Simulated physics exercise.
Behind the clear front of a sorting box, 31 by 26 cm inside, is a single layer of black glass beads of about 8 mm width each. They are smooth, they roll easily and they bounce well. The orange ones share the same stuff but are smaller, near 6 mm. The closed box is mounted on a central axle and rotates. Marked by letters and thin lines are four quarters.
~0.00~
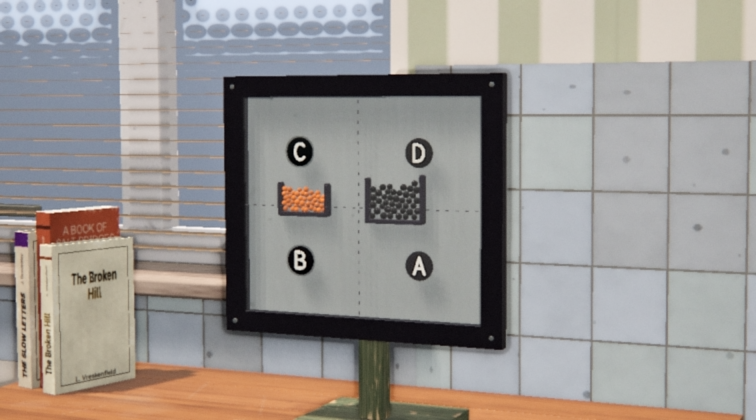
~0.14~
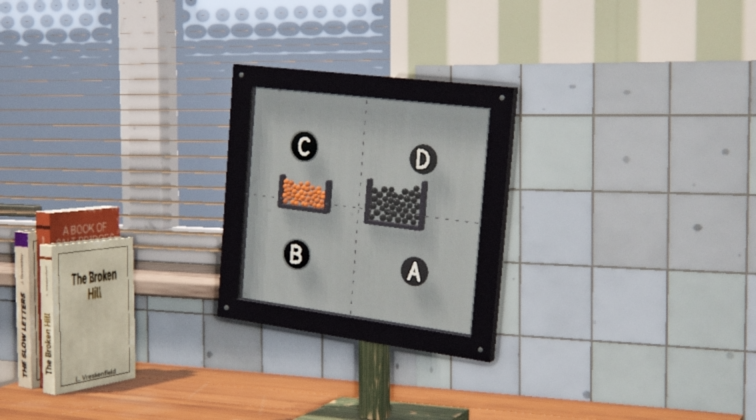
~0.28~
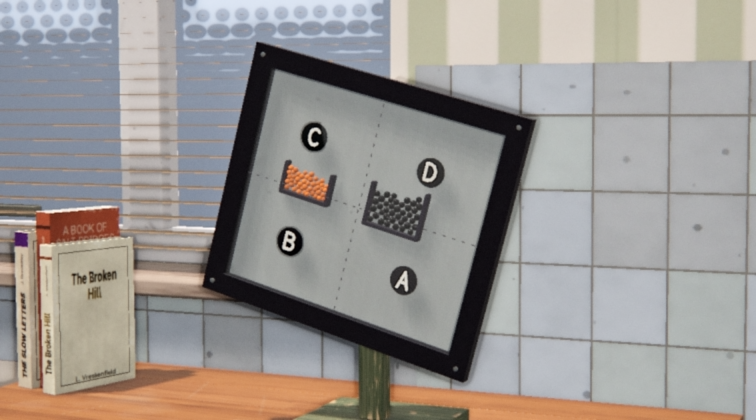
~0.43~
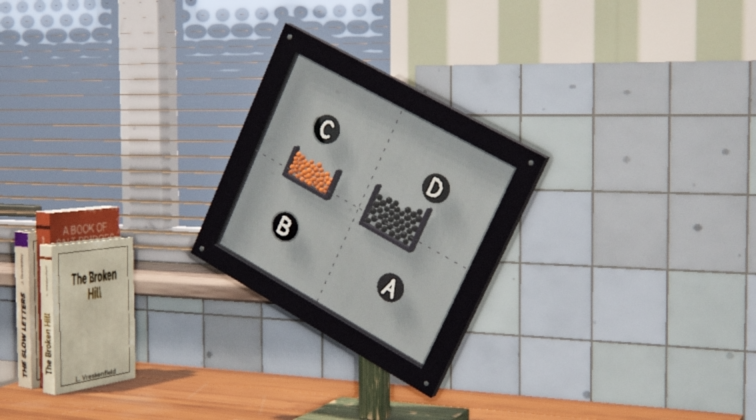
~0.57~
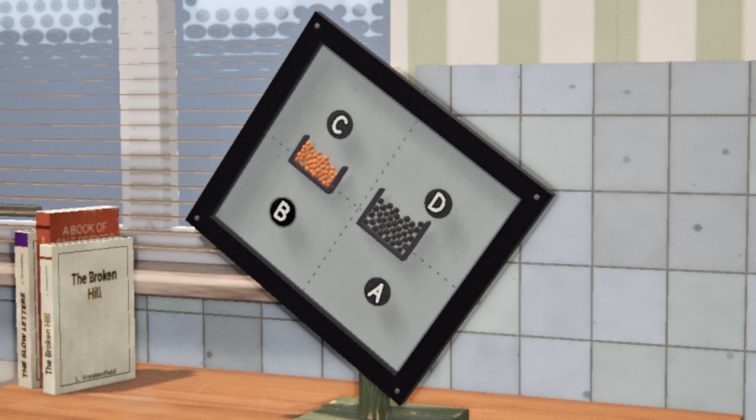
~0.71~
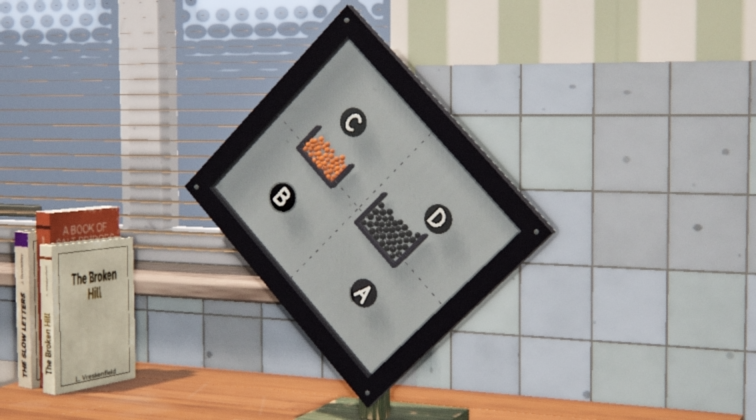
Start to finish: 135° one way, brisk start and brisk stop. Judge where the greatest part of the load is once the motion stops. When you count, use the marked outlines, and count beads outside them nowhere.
The greatest part is in the one marked D.
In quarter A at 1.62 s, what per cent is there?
Some 0 per cent.
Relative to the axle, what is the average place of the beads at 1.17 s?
Roughly 1 centimetres to the right and 1 centimetres above.
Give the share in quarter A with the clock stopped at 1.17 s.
15 percent.
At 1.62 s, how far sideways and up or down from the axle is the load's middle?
Some 4 cm right and 11 cm below.
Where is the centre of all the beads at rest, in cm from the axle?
The middle sits around 2 cm left of it and 16 cm below it.
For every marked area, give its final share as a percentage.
Tally: Quarter A = 0; quarter B = 0; quarter C = 0; quarter D = 100.
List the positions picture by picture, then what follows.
The first frame shows level; about 90 beads; beads' middle (346, 201); highest (415, 184); A (419, 266), B (301, 260), C (300, 152), D (419, 153).
The second frame shows turned 5° clockwise; beads' middle (346, 200); highest (287, 182).
The third frame shows turned 15° clockwise; beads' middle (348, 197); highest (291, 168); wall ends (374, 183) to (428, 196), (288, 162) to (333, 177).
The fourth frame shows turned 26° clockwise; beads' middle (350, 195); highest (299, 155).
The fifth frame shows turned 36° clockwise; beads' middle (352, 193); highest (309, 144).
The sixth frame shows turned 46° clockwise; beads' middle (355, 192); highest (321, 139); A (364, 293), B (283, 197), C (353, 122), D (438, 219).
By 1.17 s, it stands 79° clockwise; the beads' middle is 1 cm right of and 1 cm above the centre; A 15 %, B 10 %, C 40 %, D 30 %.
By 1.62 s, it stands 112° clockwise; the beads' middle is 4 cm right of and 11 cm below the centre; C 15 %, D 85 %.
By 2.02 s, it stands 135° clockwise; the beads' middle is 2 cm left of and 16 cm below the centre; D 100 %.
Settled by 2.6 s, it stands 135° clockwise; A 0 %, B 0 %, C 0 %, D 100 %.
